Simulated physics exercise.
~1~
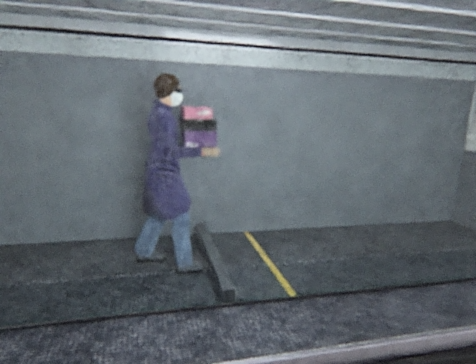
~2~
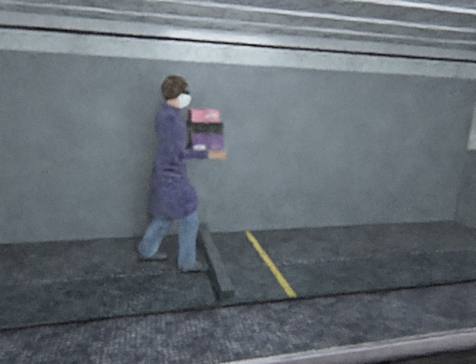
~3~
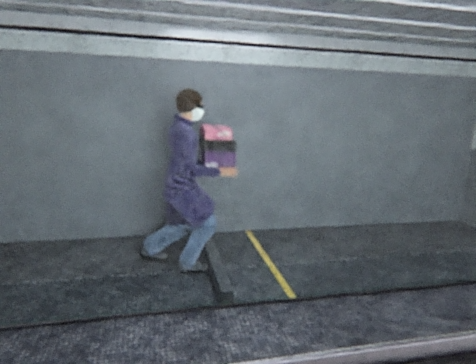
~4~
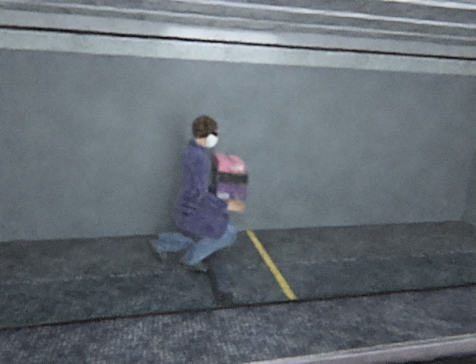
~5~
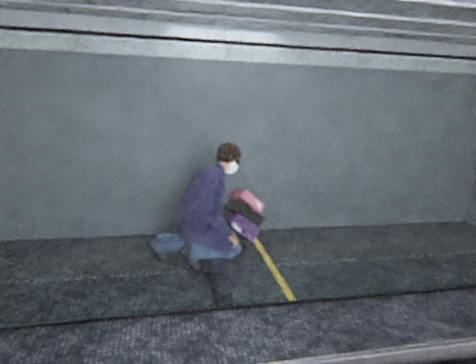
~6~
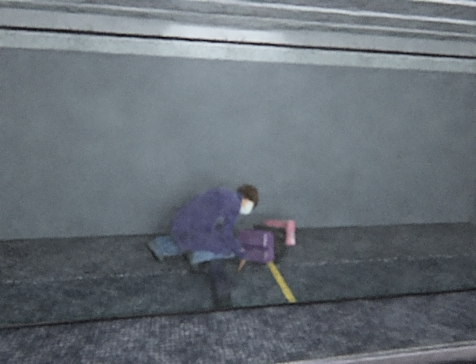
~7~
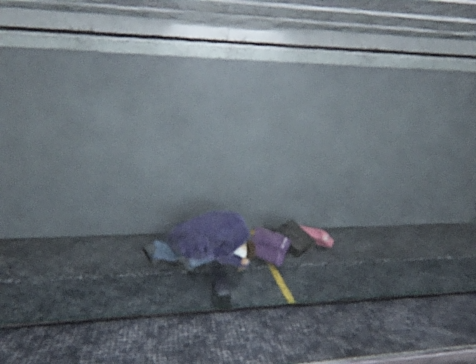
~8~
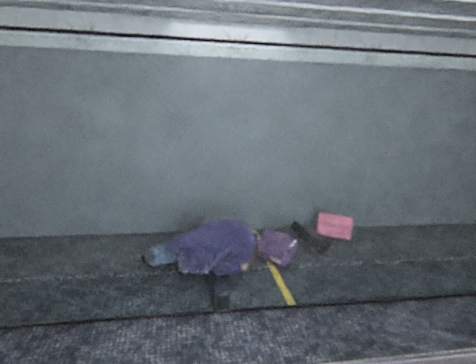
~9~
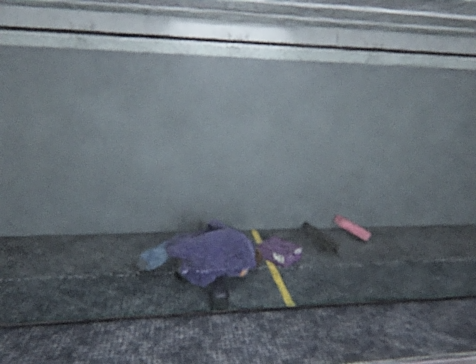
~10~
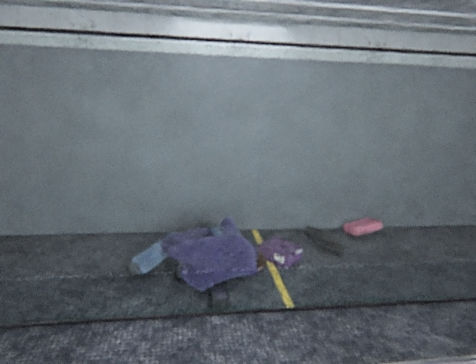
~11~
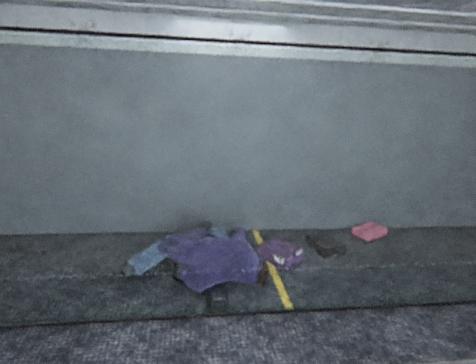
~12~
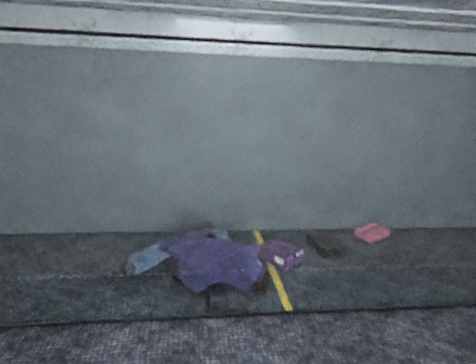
At first, a masked person in a purple coat and blue trousers stands beside a low dark rail, holding a stack of pink, black and purple boxes. The person tips forward, knees bending, and sinks to the floor with the stack still held in front. As the body folds down, the boxes tilt and separate, spilling rightward over the yellow line. The pink one tumbles farthest, with the black one behind it. The person slumps flat and lies still, head short of the line, while all three boxes rest across or beyond it.
